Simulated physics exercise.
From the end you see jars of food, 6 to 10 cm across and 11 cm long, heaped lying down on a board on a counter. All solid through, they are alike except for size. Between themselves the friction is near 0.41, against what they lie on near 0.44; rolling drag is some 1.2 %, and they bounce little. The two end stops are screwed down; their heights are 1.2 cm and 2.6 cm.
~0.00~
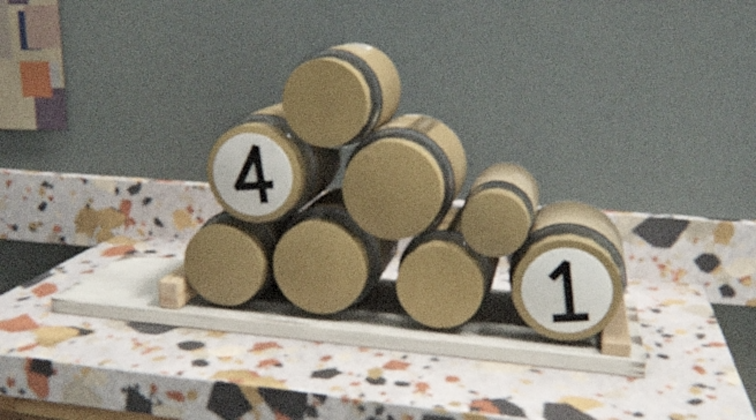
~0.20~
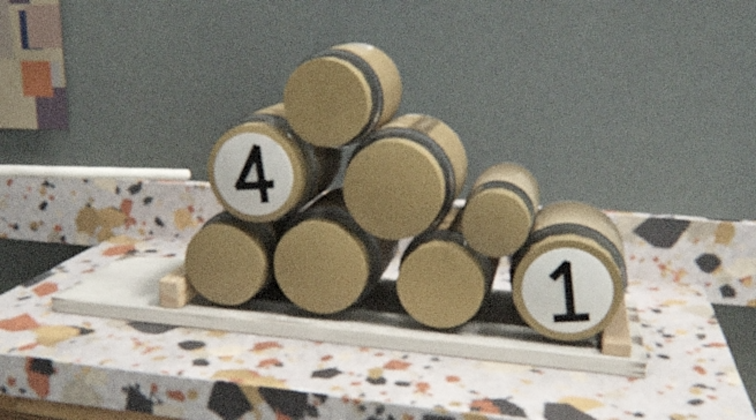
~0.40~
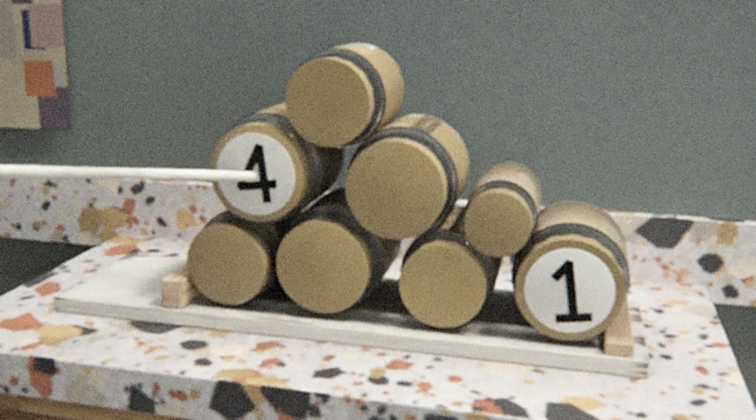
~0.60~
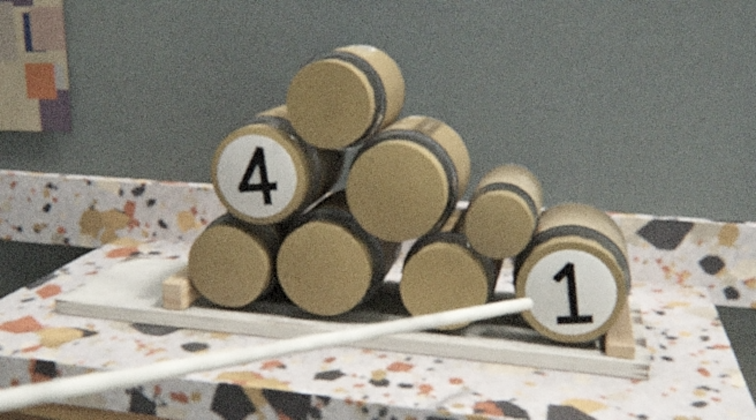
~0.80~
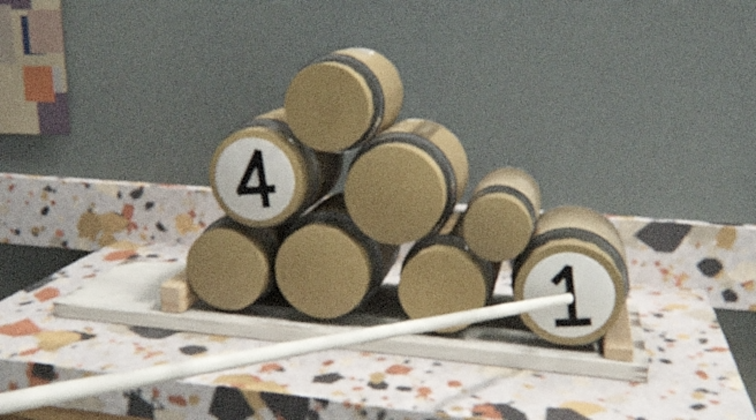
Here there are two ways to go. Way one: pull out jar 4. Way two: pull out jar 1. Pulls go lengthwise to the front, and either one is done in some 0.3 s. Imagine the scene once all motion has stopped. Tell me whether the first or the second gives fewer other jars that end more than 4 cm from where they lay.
It is the first.
First choice, 0.70 s in, 1 now displaced over 4 cm; the one last seen at (326, 108) 12 cm left and 7 cm down.
First choice, at rest by 1.3 s, 1 moved over 4 cm; 1 over the left lip; the one last seen at (326, 108) fallen off to the left; top of the pile 18 cm high, from 25 cm.
Second choice, 0.85 s in, 3 now displaced over 4 cm; no. 4 5 cm left.
Second choice, at rest by 2.0 s, 3 moved over 4 cm; 2 over the left lip; no. 4 fallen off to the left; top of the pile 17 cm high, from 25 cm.
